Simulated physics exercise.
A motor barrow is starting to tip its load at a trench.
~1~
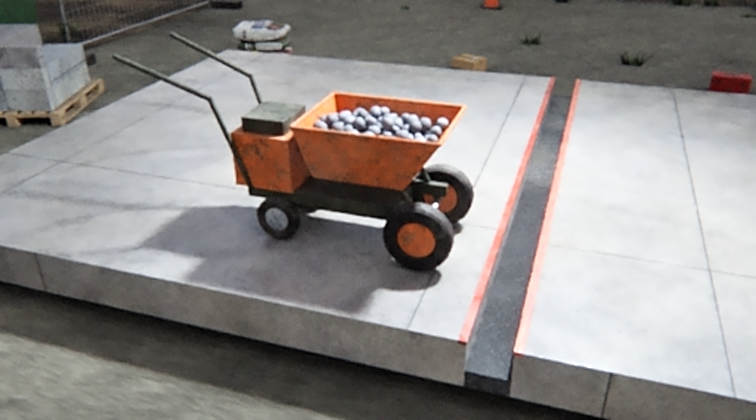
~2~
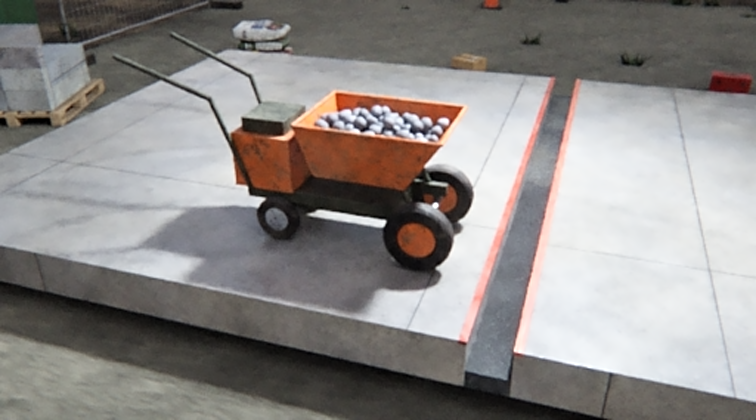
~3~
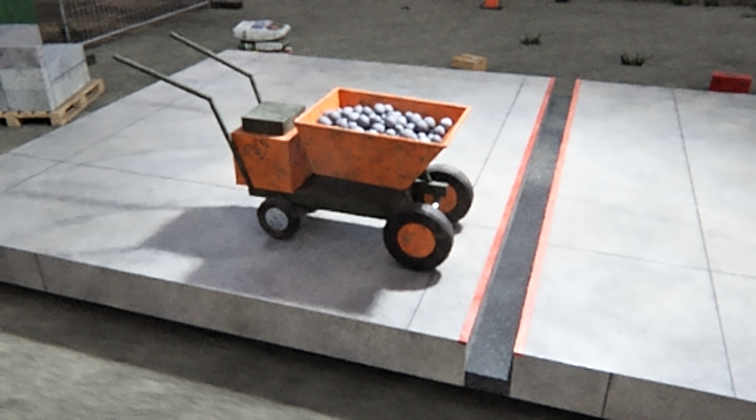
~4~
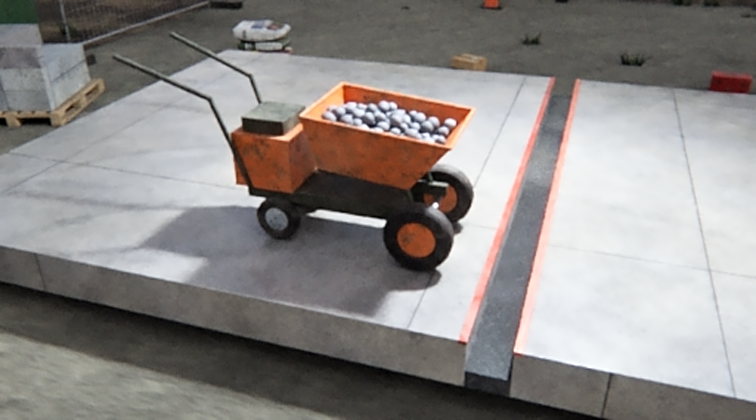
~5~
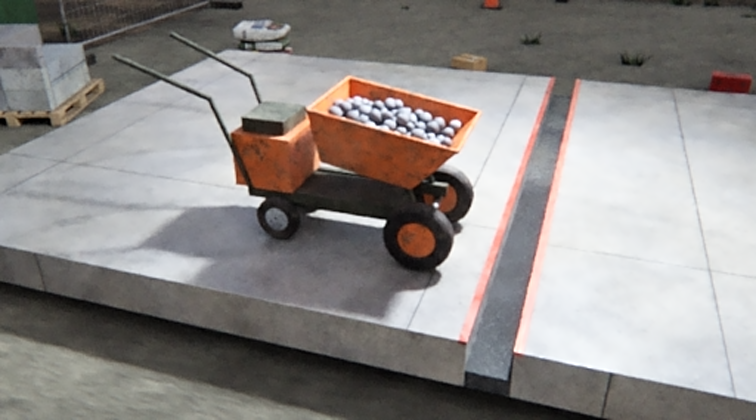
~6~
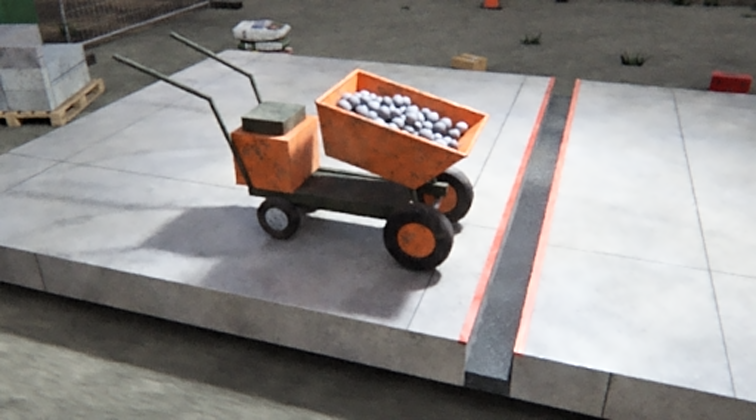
An orange motor barrow full of round grey cobbles stood still beside a narrow trench in a concrete slab, then its skip slowly tilted a little toward the right, its back end rising.
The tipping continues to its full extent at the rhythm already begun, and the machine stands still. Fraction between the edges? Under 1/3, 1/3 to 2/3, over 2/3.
The trench is given below a third of what is tipped.
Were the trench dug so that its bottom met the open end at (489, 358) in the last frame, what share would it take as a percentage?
About 20 per cent.
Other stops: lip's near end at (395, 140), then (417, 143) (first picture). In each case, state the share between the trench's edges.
About 70 per cent, then about 40 per cent.
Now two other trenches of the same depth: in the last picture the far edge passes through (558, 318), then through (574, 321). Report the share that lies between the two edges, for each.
Lab note: Case 1 around 50 %, case 2 70 %.
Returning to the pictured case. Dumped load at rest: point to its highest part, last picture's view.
Around (567, 235).
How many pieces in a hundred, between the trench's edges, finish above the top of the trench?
Something like 0 in a hundred.
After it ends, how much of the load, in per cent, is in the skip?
Some 0 per cent.
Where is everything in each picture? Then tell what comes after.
In the first picture, lip of the skip near (440, 145), level; top of the load near (367, 134), round cobbles; first edge of the trench near (476, 303); far edge near (528, 313), the trench under half as wide as the skip, and about as deep as wide.
In the second picture, lip of the skip near (441, 146), level; top of the load near (368, 133).
In the third picture, lip of the skip near (444, 147), tipped barely; top of the load near (370, 131).
In the fourth picture, lip of the skip near (450, 149), tipped barely; top of the load near (358, 116).
In the fifth picture, lip of the skip near (457, 152), tipped a little; top of the load near (364, 112).
In the sixth picture, lip of the skip near (465, 156), tipped a little; top of the load near (362, 112); first edge of the trench near (476, 303); far edge near (528, 313).
Shortly afterwards, skip tipped steeply; the whole lot in the skip.
Next, skip tipped steeply; all but a few in the skip; only a few beyond it; a little falling.
Some moments later, skip tipped right over; near a quarter in the skip; only a few in or heaped over the trench; near two thirds beyond it; a little falling.
In the end, skip tipped right over; near a quarter in or heaped over the trench; the bulk beyond it.
